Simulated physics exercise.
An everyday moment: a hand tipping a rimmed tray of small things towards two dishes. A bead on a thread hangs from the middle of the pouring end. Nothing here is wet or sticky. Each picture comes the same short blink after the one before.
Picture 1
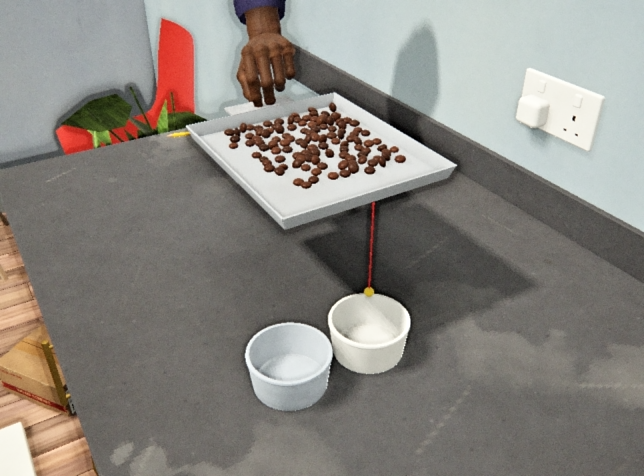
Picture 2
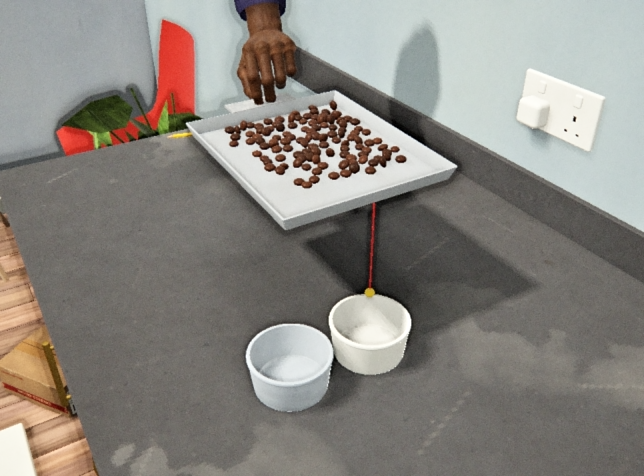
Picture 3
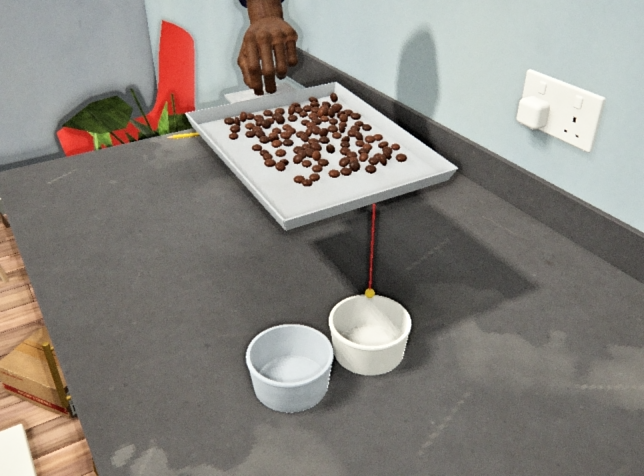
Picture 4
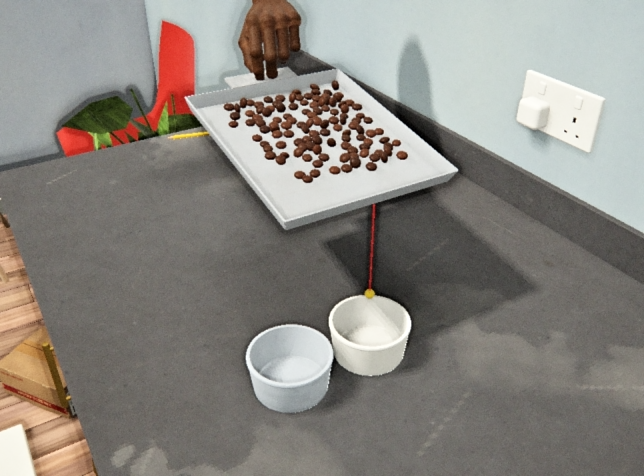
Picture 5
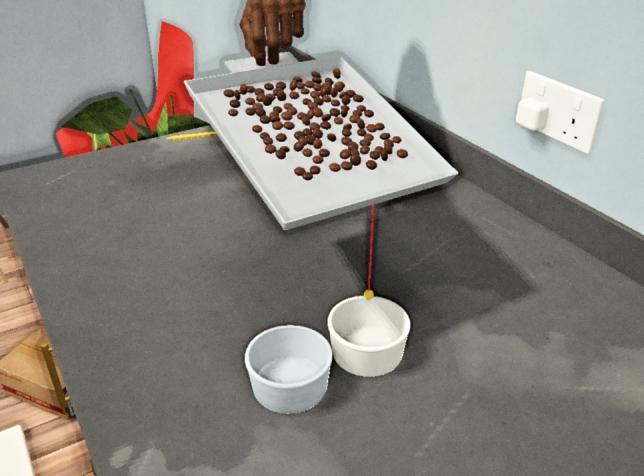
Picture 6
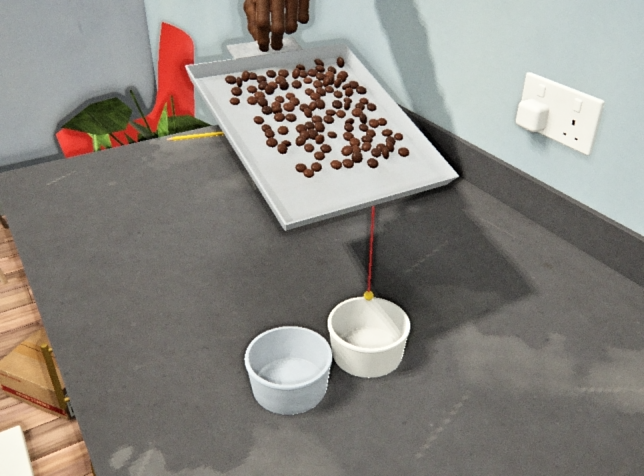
A dark-skinned hand holds the far end of a pale grey rimmed tray of brown chocolate drops above a dark worktop, seen from above at a fixed angle. Below, a bluish-white dish sits left of a cream one, near a bead on a red thread, with a wall socket at right. The hand stays still at first, then raises the far end, steepening the tray.
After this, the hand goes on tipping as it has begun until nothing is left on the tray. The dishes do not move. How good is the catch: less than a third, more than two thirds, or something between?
Caught overall: Less than a third.
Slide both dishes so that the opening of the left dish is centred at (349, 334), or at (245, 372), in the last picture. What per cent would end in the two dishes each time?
Near 50 % and 10 %.
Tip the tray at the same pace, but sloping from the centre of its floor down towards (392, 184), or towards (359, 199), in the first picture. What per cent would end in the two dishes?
About 10 and 40 per cent.
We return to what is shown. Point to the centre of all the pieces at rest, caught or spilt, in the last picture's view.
Around (443, 362).
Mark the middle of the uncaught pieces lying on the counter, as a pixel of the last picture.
Around (459, 364).
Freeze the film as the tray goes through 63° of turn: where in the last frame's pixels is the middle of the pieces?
Close to (399, 187).
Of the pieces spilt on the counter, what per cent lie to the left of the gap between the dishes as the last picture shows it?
Roughly 0 in a hundred.
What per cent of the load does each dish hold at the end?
About: Left dish 0, right dish 10 per cent.
Just after the last frame, tray tipped steeply; the larger part on the tray; about a tenth in the air.
A moment on, tray tipped past a quarter turn; about a tenth on the tray; about a tenth in the right dish; roughly two thirds outside both; about a tenth in the air.
Further on, tray tipped past a quarter turn; about a tenth in the right dish; the larger part outside both.
When it is over, tray tipped past a quarter turn; not one in the left dish; about a tenth in the right dish; the larger part outside both.
